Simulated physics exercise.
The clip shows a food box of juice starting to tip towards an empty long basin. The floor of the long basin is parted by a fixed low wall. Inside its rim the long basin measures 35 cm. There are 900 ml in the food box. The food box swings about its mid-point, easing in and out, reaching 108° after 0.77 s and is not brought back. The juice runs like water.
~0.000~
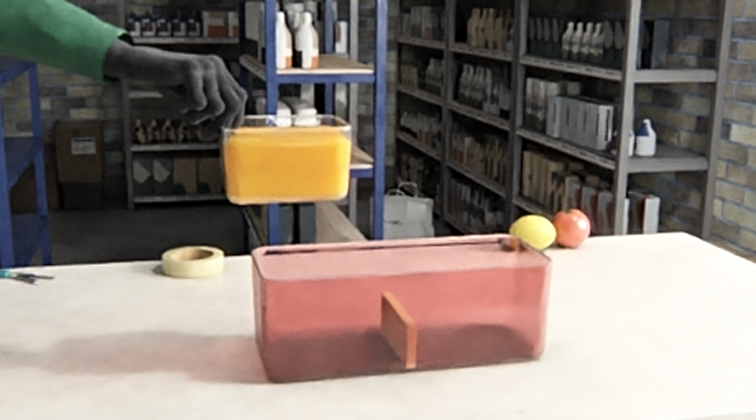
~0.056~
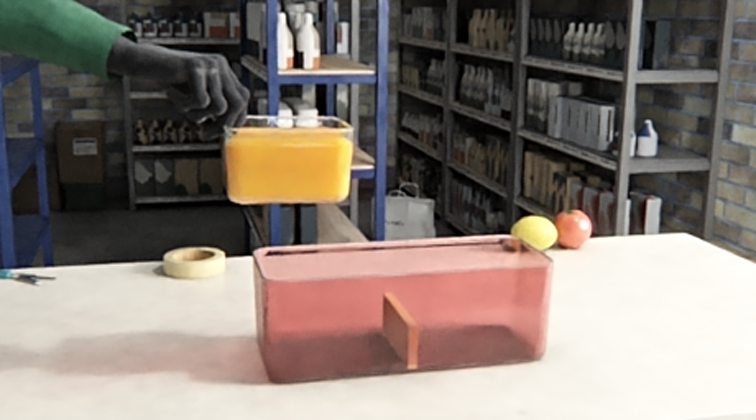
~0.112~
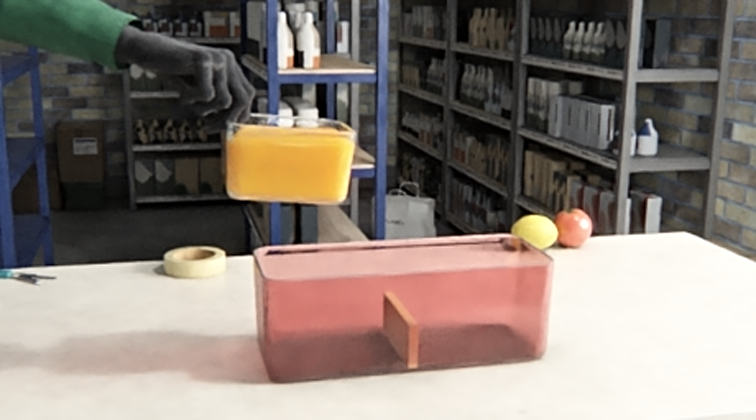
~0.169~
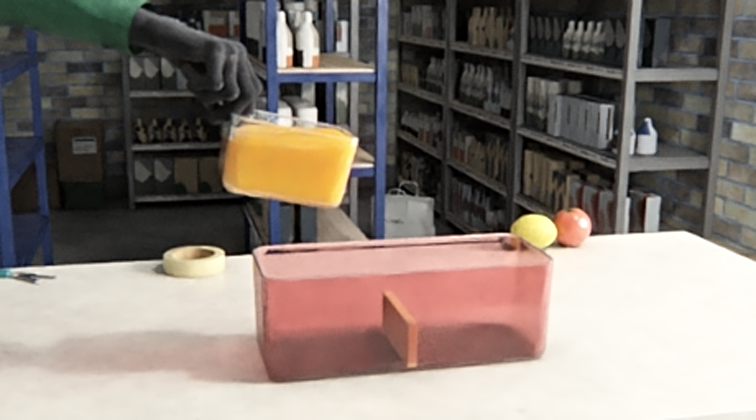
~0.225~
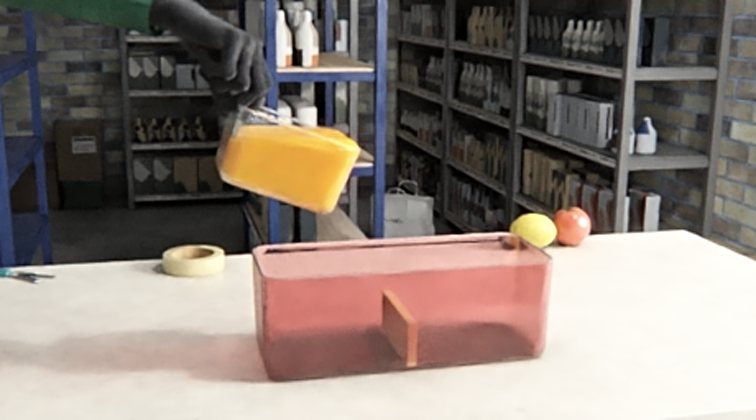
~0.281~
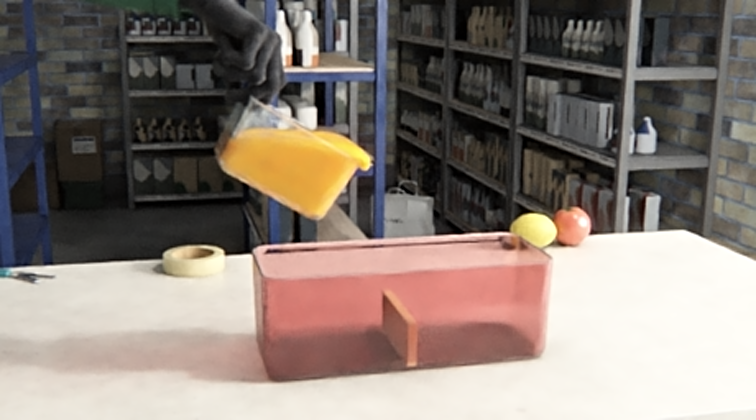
A gloved hand held a clear box of orange juice above a long, see-through red basin, then tilted it steadily down to the right until the juice slid up to its lower edge.
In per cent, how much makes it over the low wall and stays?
The far part has some 43 per cent.
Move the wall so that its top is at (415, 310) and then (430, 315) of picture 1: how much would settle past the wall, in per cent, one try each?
In turn about 20 and 10 per cent.
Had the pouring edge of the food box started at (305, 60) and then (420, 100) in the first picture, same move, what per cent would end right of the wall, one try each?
First 20, then 85 per cent.
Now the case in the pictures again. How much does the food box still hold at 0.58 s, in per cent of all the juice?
Near 24 in a hundred.
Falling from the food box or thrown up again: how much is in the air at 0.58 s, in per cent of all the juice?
Some 36 per cent.
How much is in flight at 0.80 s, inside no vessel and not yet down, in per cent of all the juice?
Some 5 per cent.
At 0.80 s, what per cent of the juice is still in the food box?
Some 4 per cent.
Then, 0.58 s in, the tilt is 92° and 25 per cent is still to pour, 9 is left of the wall and 28 right of it.
Then, 0.80 s in, the tilt is 108° and 4 per cent is still to pour, 43 is left of the wall and 43 right of it.
Then, 1.02 s in, the tilt is 108° and 0 per cent is still to pour, 49 is left of the wall and 43 right of it.
Then, 1.27 s in, the tilt is 108° and 0 per cent is still to pour, 49 is left of the wall and 43 right of it.
Finally, 49 per cent lies left of the wall, 43 right of it and 8 outside.
